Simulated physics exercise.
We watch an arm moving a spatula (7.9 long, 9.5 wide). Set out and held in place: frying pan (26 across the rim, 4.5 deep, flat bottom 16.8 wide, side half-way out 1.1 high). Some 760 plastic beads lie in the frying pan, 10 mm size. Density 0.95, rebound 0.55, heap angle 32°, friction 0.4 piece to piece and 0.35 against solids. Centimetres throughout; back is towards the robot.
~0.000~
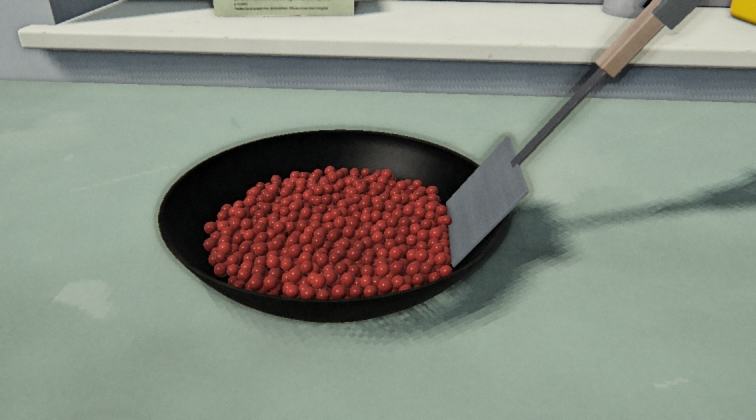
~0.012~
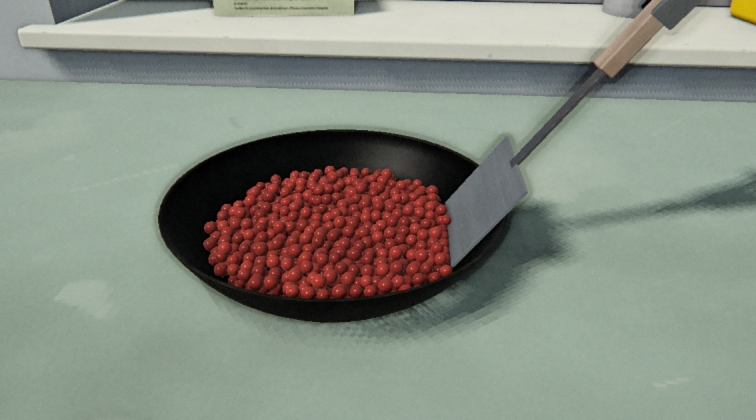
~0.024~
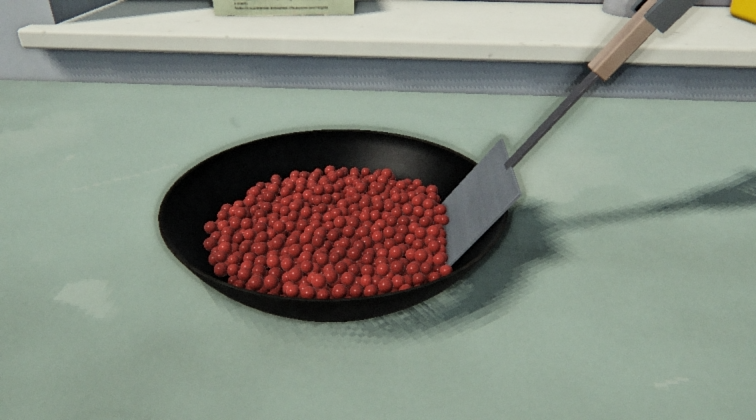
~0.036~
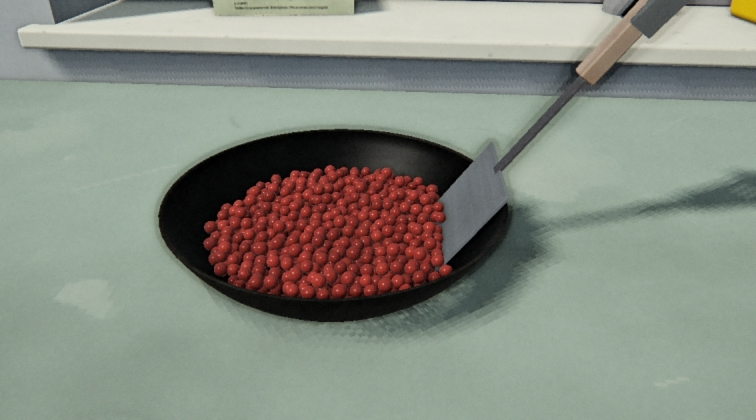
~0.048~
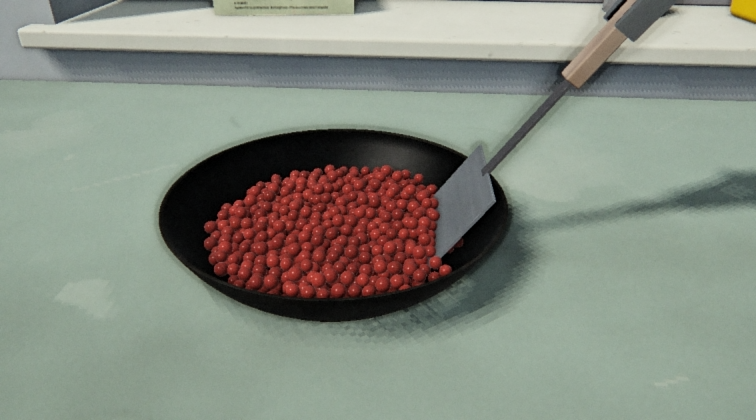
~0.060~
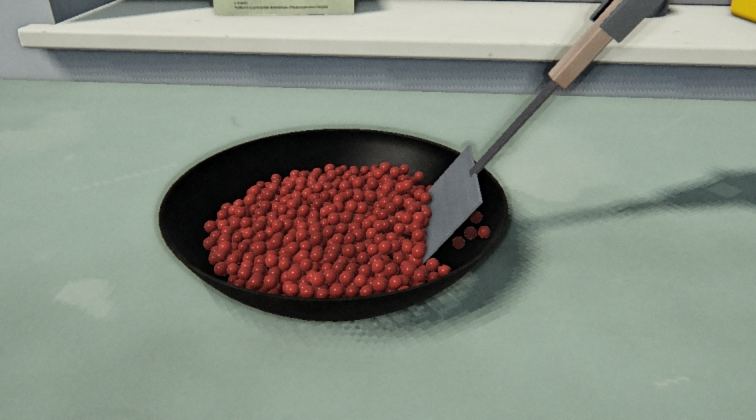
A pale green countertop with a white ledge behind it is seen from above at an angle by a still camera. A black frying pan full of small red beads sits in the centre, with a grey spatula with a brown and dark handle slanting in from the upper right. The spatula barely moves at first, then slides a short way left into the beads, nudging them, and a few appear behind its blade.
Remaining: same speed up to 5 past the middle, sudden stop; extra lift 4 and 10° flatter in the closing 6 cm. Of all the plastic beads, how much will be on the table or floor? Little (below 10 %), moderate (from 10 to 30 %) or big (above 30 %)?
Share on the table or floor: Little (below 10 %).
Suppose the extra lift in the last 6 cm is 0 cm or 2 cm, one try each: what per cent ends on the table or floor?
Some 0 and 0 per cent.
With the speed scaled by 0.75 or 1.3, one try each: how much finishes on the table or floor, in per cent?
About 0 and 15 per cent.
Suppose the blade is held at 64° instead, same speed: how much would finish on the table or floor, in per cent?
Then about 5 per cent.
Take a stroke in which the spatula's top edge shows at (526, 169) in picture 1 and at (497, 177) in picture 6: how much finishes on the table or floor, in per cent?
Some 0 per cent.
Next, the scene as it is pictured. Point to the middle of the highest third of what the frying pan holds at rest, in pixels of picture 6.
Near (242, 204).
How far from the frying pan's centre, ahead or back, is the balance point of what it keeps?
Roughly 4.0 cm ahead.
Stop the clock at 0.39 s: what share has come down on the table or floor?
Some 5 per cent.
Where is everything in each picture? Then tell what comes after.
Spatula top edge at (517, 161), sloping 55°; upper third of the load around (340, 218), from x 210 to 450, top at y 170; 762 in the frying pan, in the first frame.
Spatula top edge at (516, 161), sloping 55°; upper third of the load around (340, 218), from x 210 to 450, top at y 170, in the second frame.
Spatula top edge at (511, 164), sloping 55°; upper third of the load around (342, 218), from x 210 to 445, top at y 170, in the third frame.
Spatula top edge at (500, 167), sloping 55°; upper third of the load around (346, 217), from x 210 to 445, top at y 170, in the fourth frame.
Spatula top edge at (487, 170), sloping 55°; upper third of the load around (348, 215), from x 210 to 455, top at y 170, in the fifth frame.
Spatula top edge at (475, 170), sloping 55°; upper third of the load around (351, 214), from x 210 to 485, top at y 165; 762 in the frying pan, in the sixth frame.
By 0.11 s, sloping 55°, highest piece 20 above the table; 759 in the frying pan, 3 on the blade or in flight.
By 0.16 s, sloping 51°, highest piece 33 above the table; 756 in the frying pan, 6 on the blade or in flight.
By 0.39 s, sloping 45°, highest piece 61 above the table; 721 in the frying pan, 34 on the table or floor, 7 on the blade or in flight.
By 1.44 s, sloping 45°, highest piece 5 above the table; 719 in the frying pan, 43 on the table or floor.
Final count, 719 in the frying pan, 43 on the table or floor. That is 6 % on the table or floor.
